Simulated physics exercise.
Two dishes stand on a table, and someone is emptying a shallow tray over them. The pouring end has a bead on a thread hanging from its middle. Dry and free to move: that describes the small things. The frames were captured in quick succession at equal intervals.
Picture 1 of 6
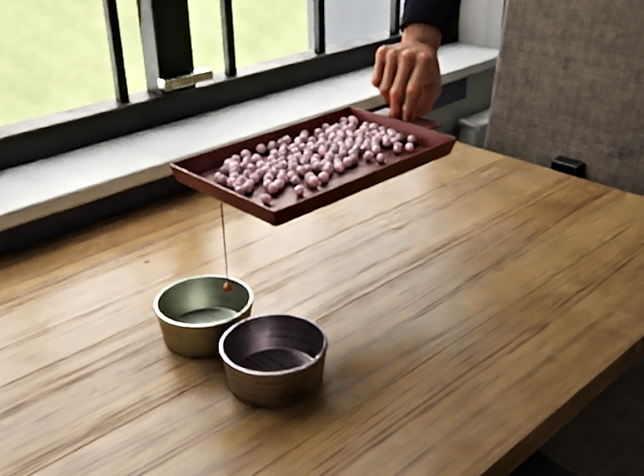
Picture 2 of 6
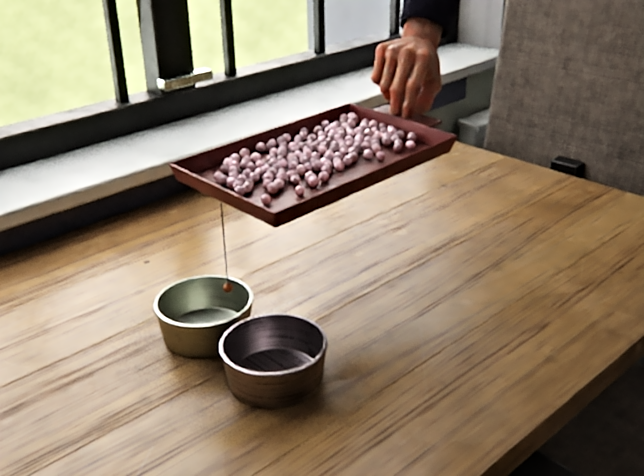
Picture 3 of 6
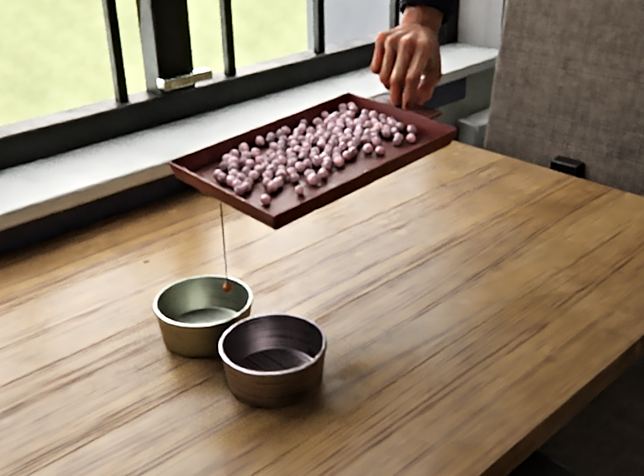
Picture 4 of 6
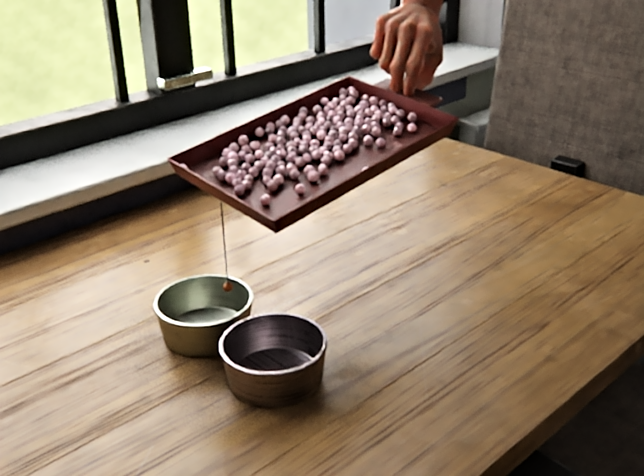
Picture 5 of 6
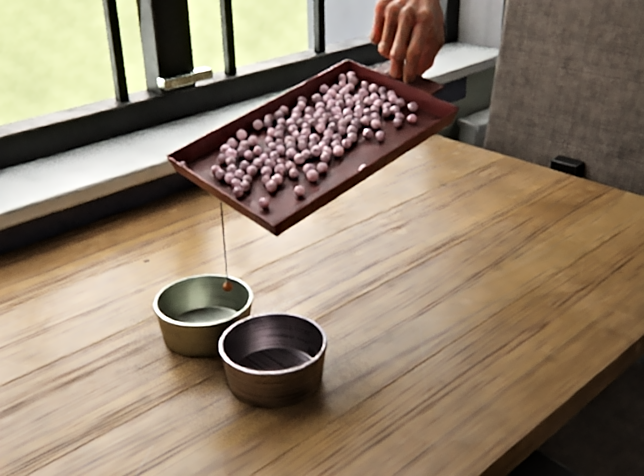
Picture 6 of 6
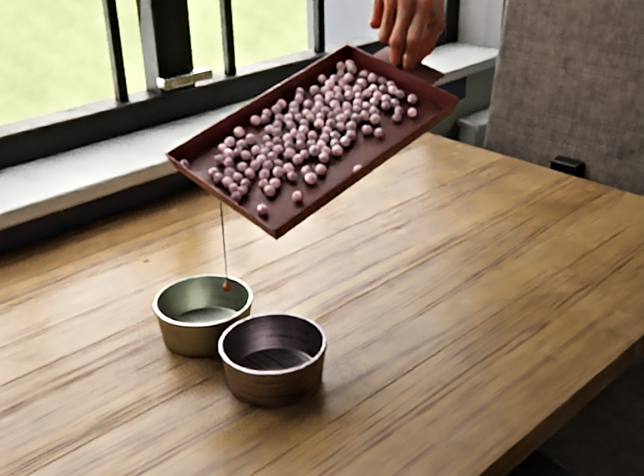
A hand steadily tilts a dark red tray of small pinkish balls above two round dishes.
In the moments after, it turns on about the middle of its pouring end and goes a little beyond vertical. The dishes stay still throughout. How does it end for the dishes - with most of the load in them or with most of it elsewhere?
With most in them.
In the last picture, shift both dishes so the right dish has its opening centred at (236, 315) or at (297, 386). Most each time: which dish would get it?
Result, try one: The dish further right; try two: The dish further left.
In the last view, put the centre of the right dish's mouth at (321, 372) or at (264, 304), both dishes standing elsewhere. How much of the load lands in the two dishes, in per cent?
Close to 70 in a hundred first, close to 10 in a hundred second.
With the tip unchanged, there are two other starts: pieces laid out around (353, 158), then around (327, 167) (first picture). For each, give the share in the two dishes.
From the first start you get 90 in a hundred, from the second 100 in a hundred.
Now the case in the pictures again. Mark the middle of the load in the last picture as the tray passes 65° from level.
The middle of the pieces shows up near (271, 248).
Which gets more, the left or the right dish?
It turns out to be the right-positioned one.
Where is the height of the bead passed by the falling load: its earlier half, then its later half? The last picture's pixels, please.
I'd say close to (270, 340) at first and close to (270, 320) later on.
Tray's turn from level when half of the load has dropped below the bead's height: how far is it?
75°.
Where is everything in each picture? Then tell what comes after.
Corners of the pouring end at (177, 164) and (275, 208), level; middle of the load at (323, 152), sugar pearls; left dish at (166, 332); right dish at (234, 379); bead on its thread at (228, 288), in the first picture.
Corners of the pouring end at (176, 163) and (275, 209), level; middle of the load at (322, 150), in the second picture.
Corners of the pouring end at (175, 161) and (275, 212), tipped barely, lowest at the right corner; middle of the load at (322, 144), in the third picture.
Corners of the pouring end at (175, 158) and (275, 216), tipped a little, lowest at the right corner; middle of the load at (322, 136), in the fourth picture.
Corners of the pouring end at (173, 155) and (275, 221), tipped a little, lowest at the right corner; middle of the load at (321, 128), in the fifth picture.
Corners of the pouring end at (172, 153) and (275, 225), tipped clearly, lowest at the right corner; middle of the load at (319, 124), nearly all on the move; left dish at (165, 331); right dish at (233, 379), in the sixth picture.
Soon after the last picture, tray tipped steeply; about half on the tray; about a quarter in the right dish; a stray few outside both; about a quarter in the air.
A little later, tray tipped past a quarter turn; a stray few on the tray; nearly all in the right dish; a small part outside both; a stray few in the air.
Later still, tray tipped past a quarter turn; nearly all in the right dish; a small part outside both.
At rest, tray tipped past a quarter turn; nearly all in the right dish; none in the left dish; a small part outside both.
